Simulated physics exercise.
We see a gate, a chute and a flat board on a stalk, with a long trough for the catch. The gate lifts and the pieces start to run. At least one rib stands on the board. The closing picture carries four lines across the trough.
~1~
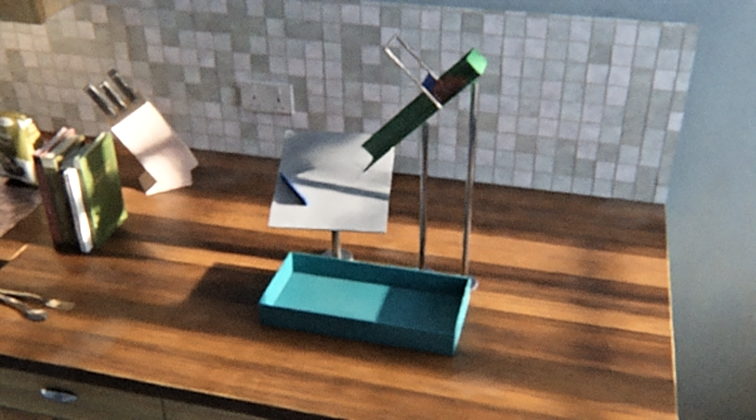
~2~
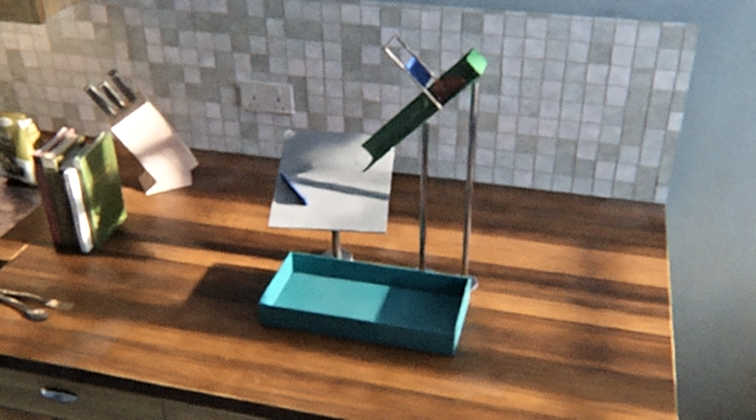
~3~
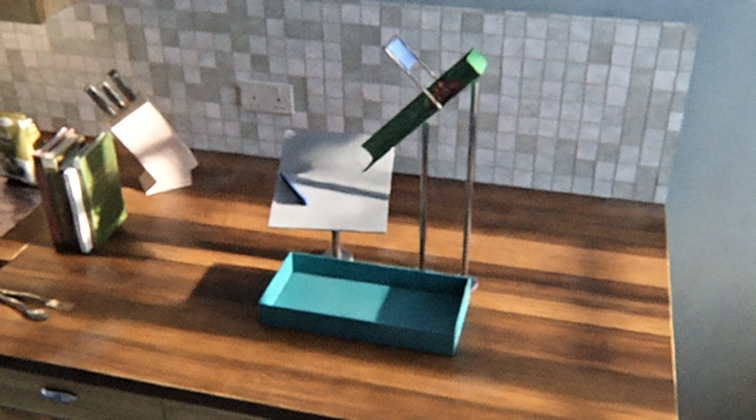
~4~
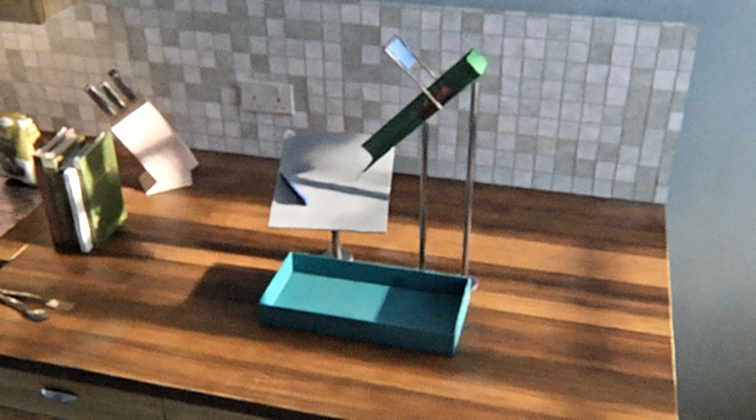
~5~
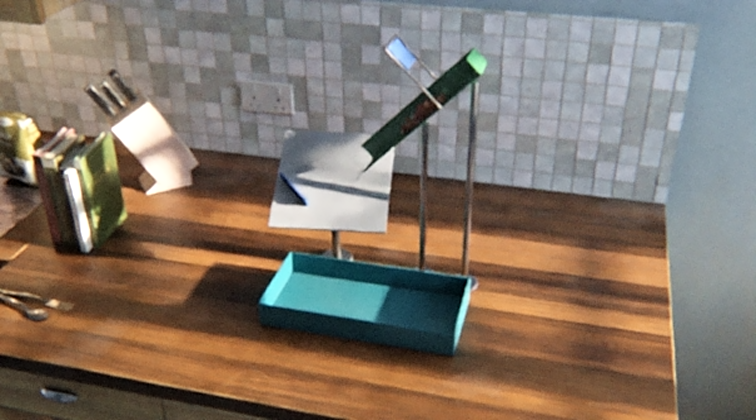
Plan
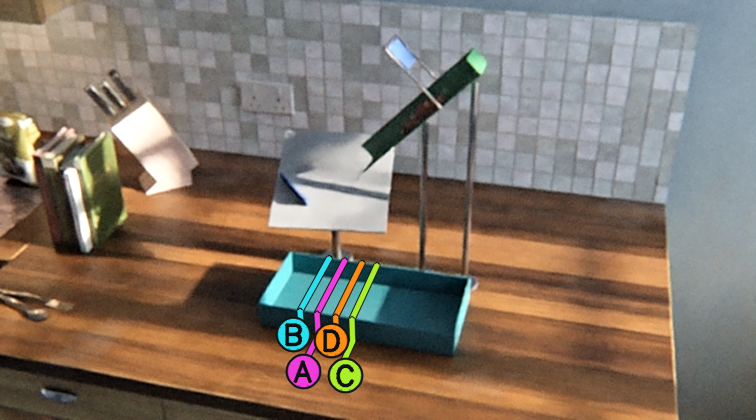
At the start, a small reddish-brown load sits high in a sloping green chute above a pale tilted board with a blue rib and an empty teal trough on a wooden counter. A bluish gate slides up its frame, and then the load moves down the chute toward the lower left.
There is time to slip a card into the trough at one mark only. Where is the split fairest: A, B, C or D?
Take B.
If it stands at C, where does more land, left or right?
The left side.
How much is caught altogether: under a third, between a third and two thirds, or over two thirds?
About that: Over two thirds.
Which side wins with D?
Left.
On the marked copy, line A crosses the front rim at (317, 312); line B crosses the front rim at (300, 310); line C crosses the front rim at (352, 318); line D crosses the front rim at (335, 315).
With A, of what is caught, all but a few on the left of the divider, a small share on the right.
With B, of what is caught, close to two thirds on the left of the divider, close to a third on the right.
With C, of what is caught, all but a few on the left of the divider, only a few on the right.
With D, of what is caught, all but a few on the left of the divider, a small share on the right.
